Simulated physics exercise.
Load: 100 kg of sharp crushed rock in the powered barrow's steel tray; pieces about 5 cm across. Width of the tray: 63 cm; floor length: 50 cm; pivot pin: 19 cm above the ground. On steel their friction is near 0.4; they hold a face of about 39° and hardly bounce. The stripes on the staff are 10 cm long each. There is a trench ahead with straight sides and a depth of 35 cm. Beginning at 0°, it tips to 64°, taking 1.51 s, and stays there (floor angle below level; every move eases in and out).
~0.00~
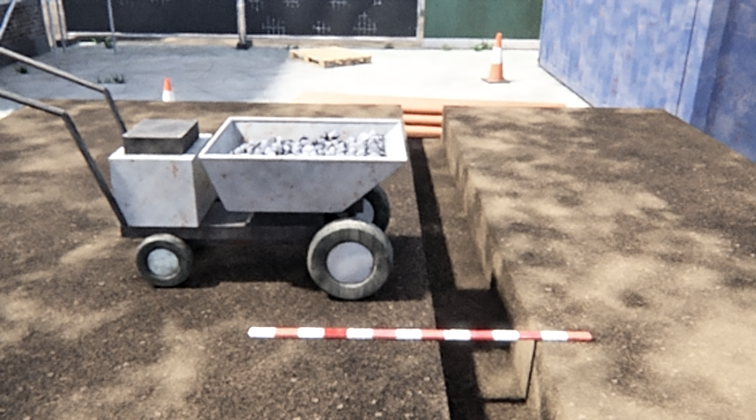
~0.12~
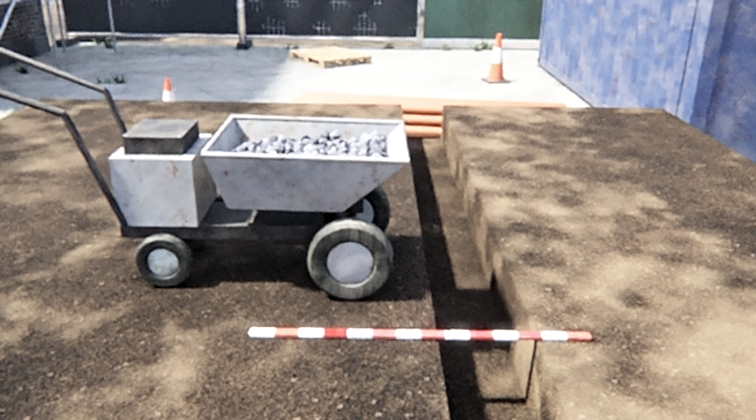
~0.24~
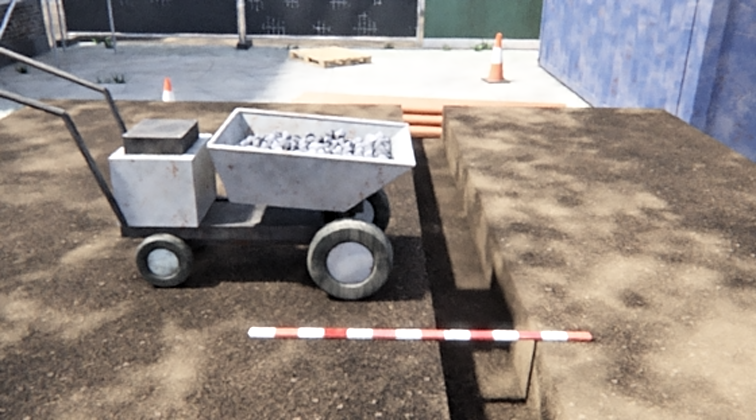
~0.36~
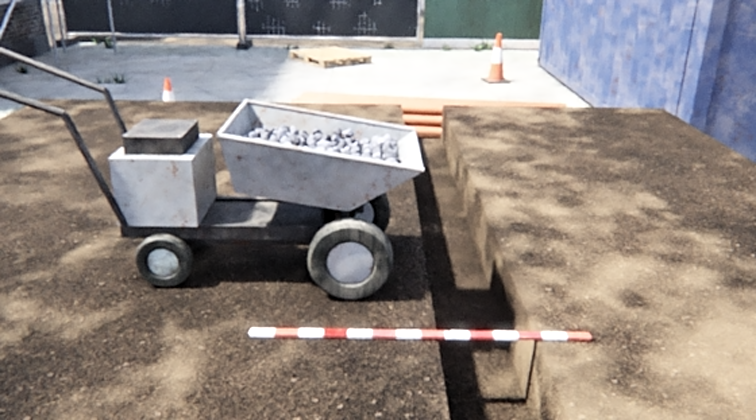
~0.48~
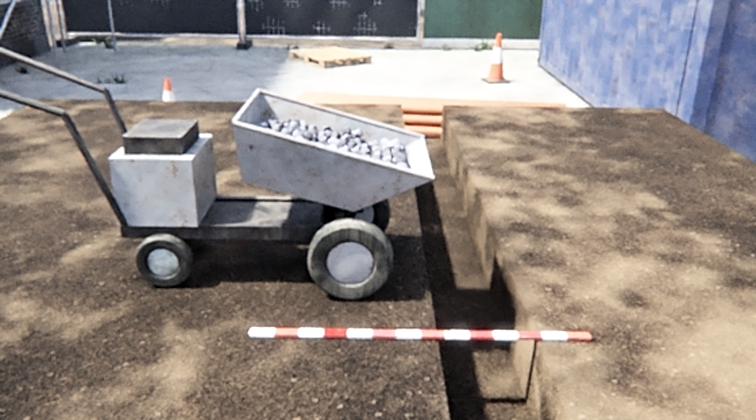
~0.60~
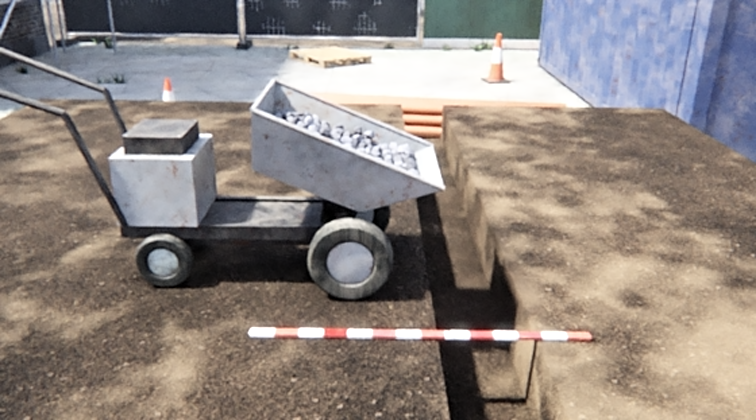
The metal tray of a small wheeled cart, loaded with gray stones, slowly tilted down toward the trench on the right, its back end rising while the cart's wheels stayed still on the dirt.
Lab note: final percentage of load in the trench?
Approx. 92 %.
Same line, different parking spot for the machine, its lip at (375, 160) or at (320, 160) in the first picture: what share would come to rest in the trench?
Roughly 100 in a hundred, then 55 in a hundred.
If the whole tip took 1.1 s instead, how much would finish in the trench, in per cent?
90 per cent.
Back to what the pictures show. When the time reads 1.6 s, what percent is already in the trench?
By that point it's something like 20 in a hundred.
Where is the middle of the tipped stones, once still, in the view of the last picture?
The tipped stones centre close to (479, 316).
After 1.1 s the floor is at 54°; 100 % in the tray; the foremost stones are at (452, 214).
After 1.6 s the floor is at 64°; 78 % in the tray, 22 % in the trench; the foremost stones are at (503, 299).
After 2.0 s the floor is at 64°; 40 % in the tray, 52 % in the trench, 7 % past the trench; the foremost stones are at (549, 264).
After 3.9 s the floor is at 64°; 0 % in the tray, 92 % in the trench, 8 % past the trench; the foremost stones are at (564, 259).
